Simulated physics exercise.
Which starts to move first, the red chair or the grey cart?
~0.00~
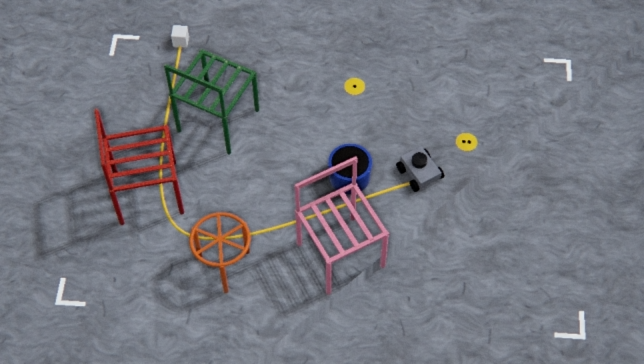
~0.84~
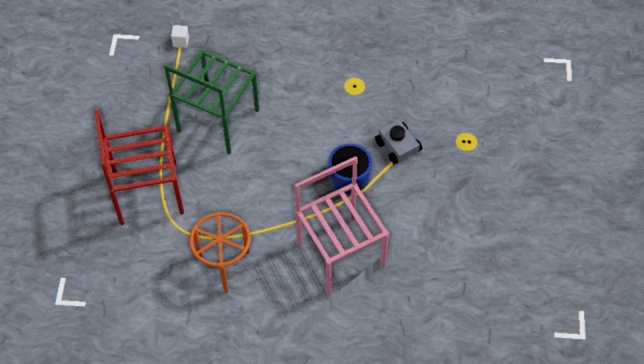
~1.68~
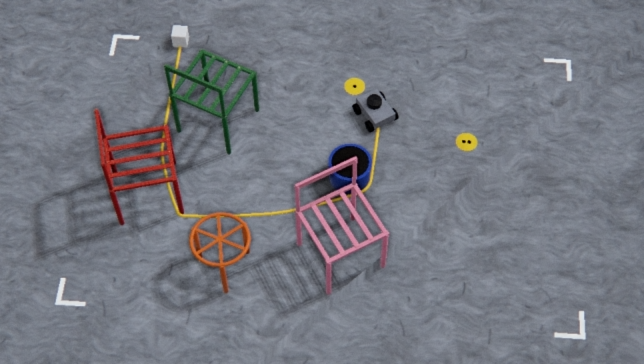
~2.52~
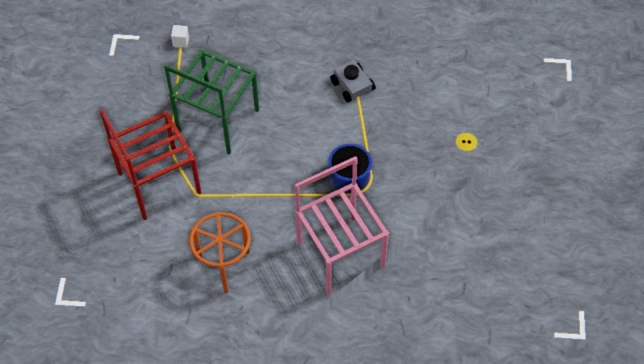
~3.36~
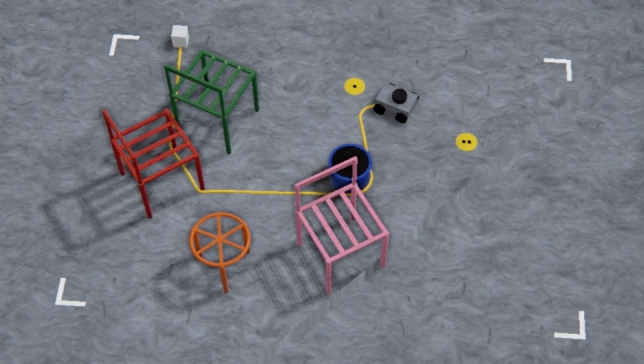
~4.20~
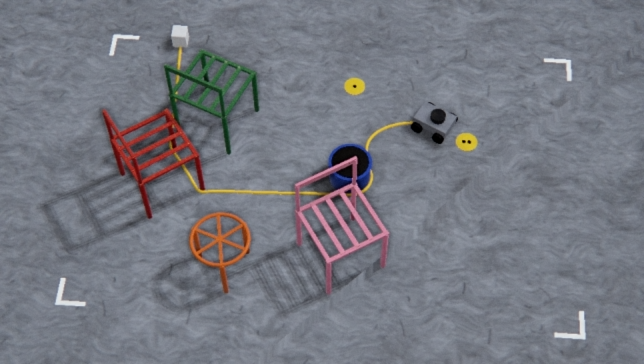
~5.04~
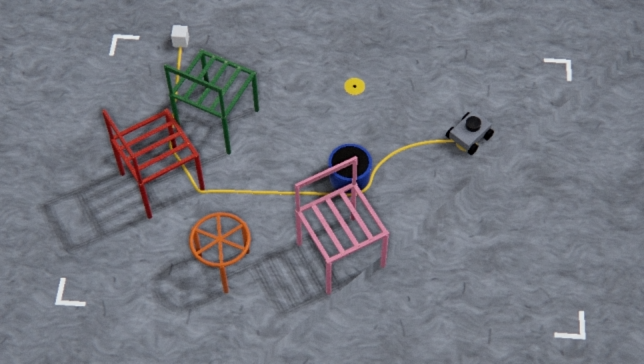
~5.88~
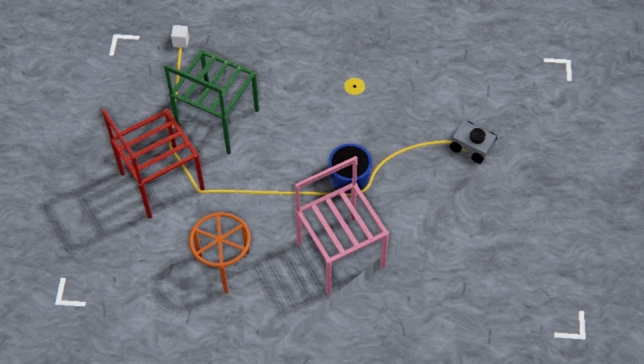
The grey cart starts to move first. The red chair shifts only later, once the cart has drawn the lead straighter.
